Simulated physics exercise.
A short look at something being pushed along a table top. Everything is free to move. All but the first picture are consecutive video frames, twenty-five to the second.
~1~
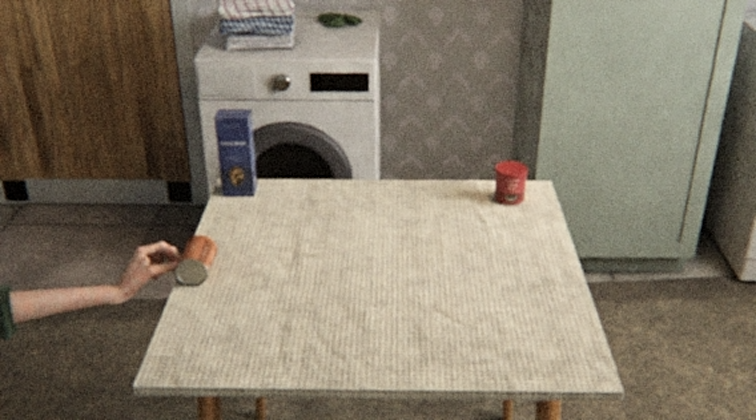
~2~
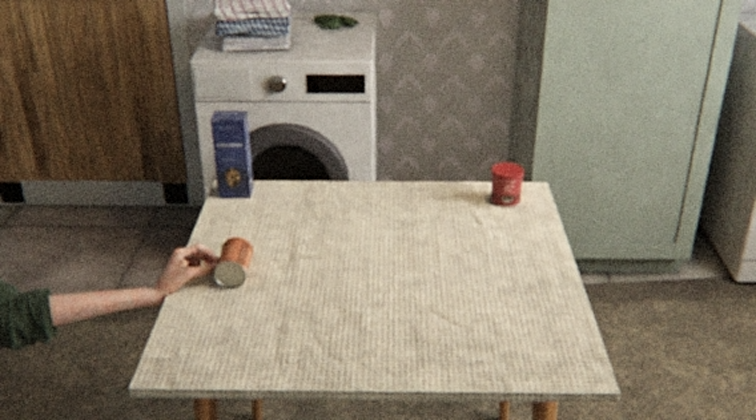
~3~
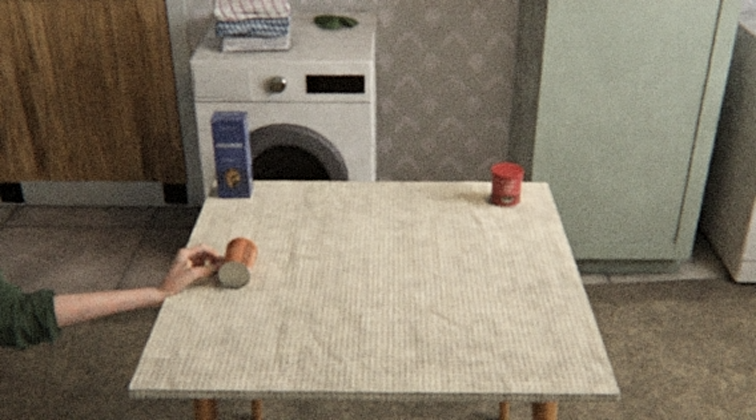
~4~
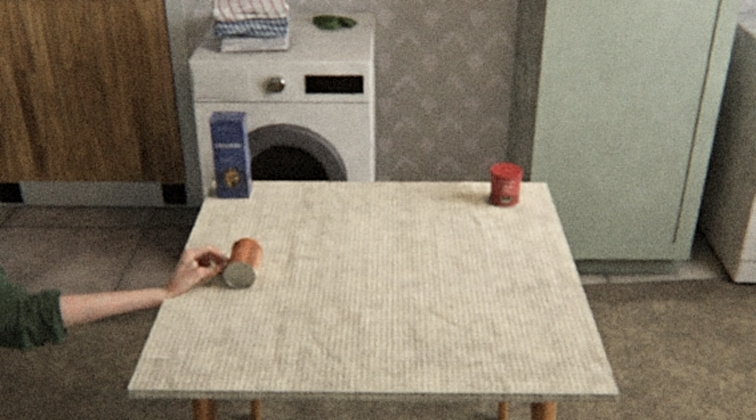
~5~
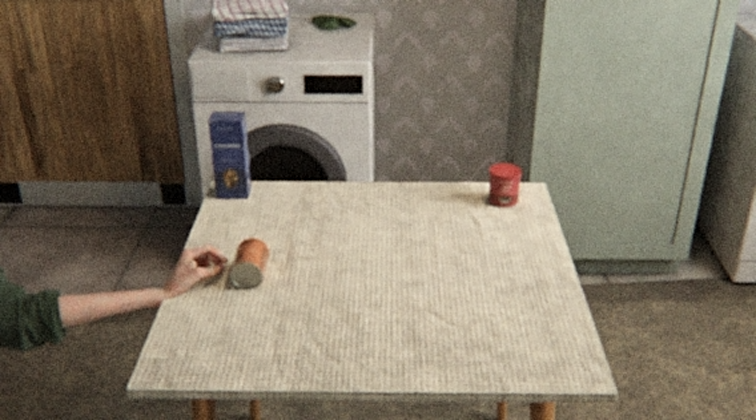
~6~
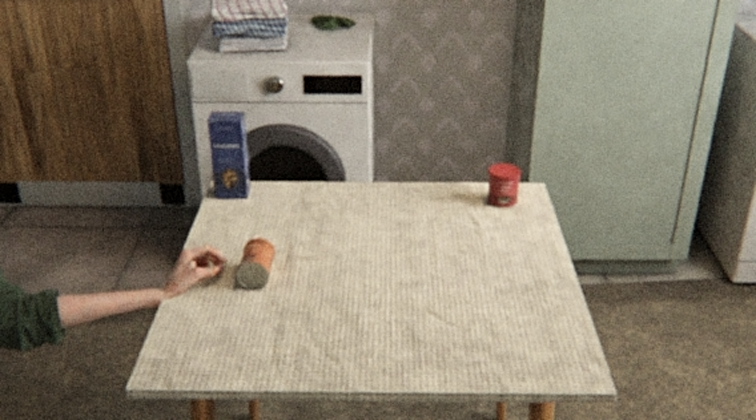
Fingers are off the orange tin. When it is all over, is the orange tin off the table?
The orange tin remains on top.
Then, 0.20 s later than the last frame, orange tin moved about its own width near (289, 264).
Then, 0.40 s later than the last frame, orange tin moved well along near (318, 264).
Then, 0.70 s later than the last frame, orange tin moved well along near (352, 264).
Then, 1.10 s later than the last frame, orange tin moved well along near (382, 265).
When it is over, moved from the start, orange tin. End places, in pixels of the last picture, orange tin near (394, 265).
